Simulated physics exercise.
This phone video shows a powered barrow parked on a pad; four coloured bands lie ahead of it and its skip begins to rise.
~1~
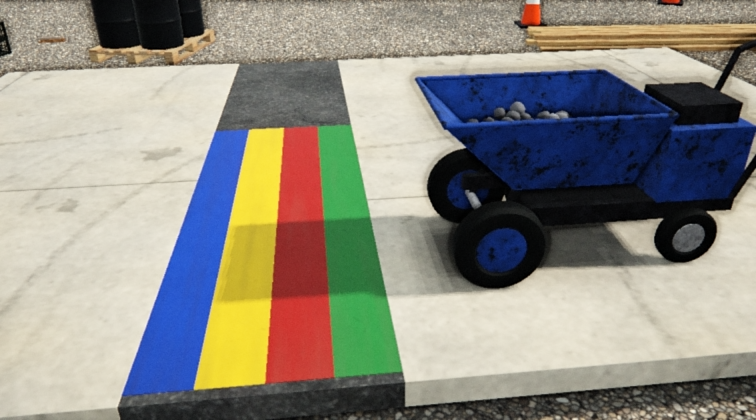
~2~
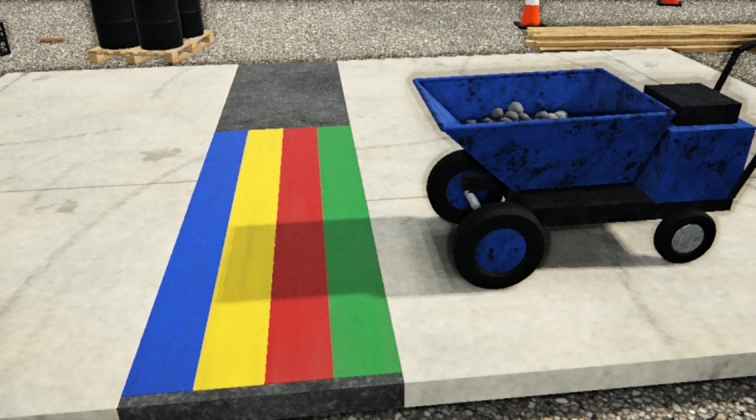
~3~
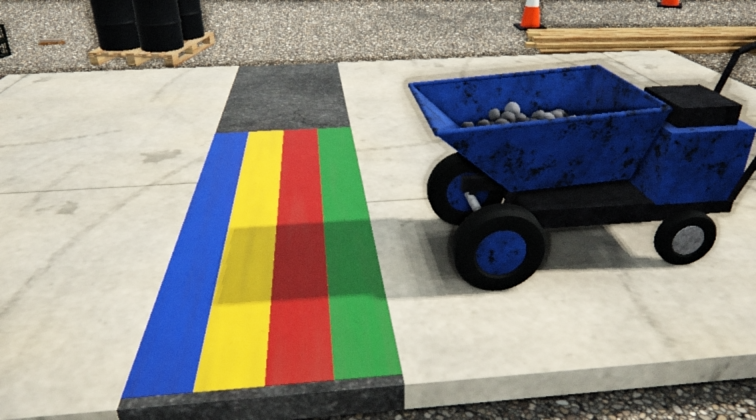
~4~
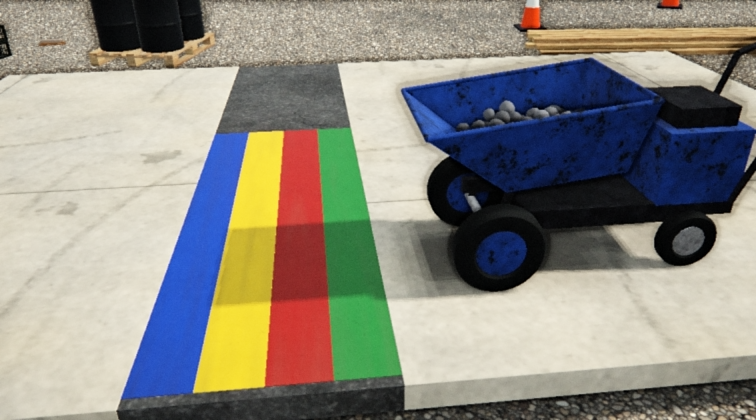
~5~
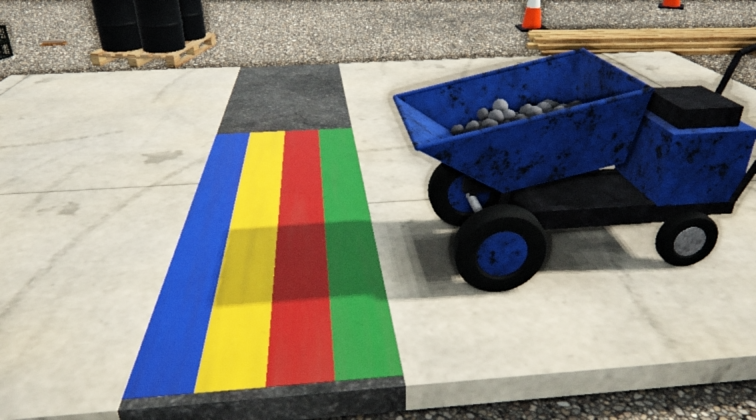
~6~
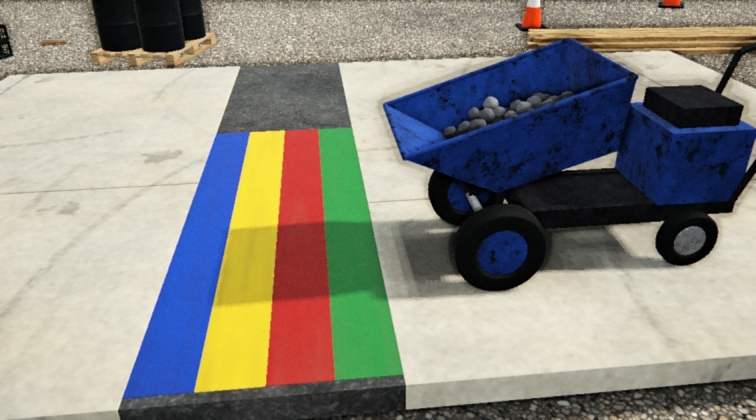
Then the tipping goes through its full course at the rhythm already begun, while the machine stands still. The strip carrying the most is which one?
That would be the red strip.
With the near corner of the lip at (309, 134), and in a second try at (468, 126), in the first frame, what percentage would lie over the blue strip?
The first gives close to 50 per cent and the second 0 per cent.
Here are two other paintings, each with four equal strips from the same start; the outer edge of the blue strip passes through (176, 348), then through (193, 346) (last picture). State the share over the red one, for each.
The first one comes out at 40 percent, while the second comes out at 40 percent.
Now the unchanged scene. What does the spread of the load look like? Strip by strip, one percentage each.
I'd put the green strip near 20, the red strip near 45, the yellow strip near 20 and the blue strip near 10.
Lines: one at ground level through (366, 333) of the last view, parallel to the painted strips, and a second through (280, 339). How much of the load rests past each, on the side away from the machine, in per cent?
Respectively 90 and 30 percent.
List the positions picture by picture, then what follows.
In the first picture, lip of the skip near (446, 127), level; top of the load near (545, 132), round cobbles; green strip near (362, 325); red strip near (300, 330); yellow strip near (237, 335); blue strip near (173, 340).
In the second picture, lip of the skip near (443, 129), level; top of the load near (553, 133).
In the third picture, lip of the skip near (437, 134), tipped barely; top of the load near (550, 133).
In the fourth picture, lip of the skip near (428, 140), tipped a little; top of the load near (545, 130).
In the fifth picture, lip of the skip near (418, 148), tipped a little; top of the load near (569, 123).
In the sixth picture, lip of the skip near (405, 158), tipped clearly; top of the load near (559, 116); green strip near (363, 328); red strip near (301, 333); yellow strip near (238, 337); blue strip near (173, 342).
Shortly afterwards, skip tipped steeply; the whole lot in the skip.
Next, skip tipped steeply; the bulk in the skip; a little over the green strip; a little over the red strip.
Some moments later, skip tipped right over; a little in the skip; near a quarter over the green strip; near half over the red strip; near a quarter over the yellow strip; a little over the blue strip; only a few off the paint.
In the end, skip tipped right over; a little in the skip; near a quarter over the green strip; near half over the red strip; near a quarter over the yellow strip; a little over the blue strip; only a few off the paint.
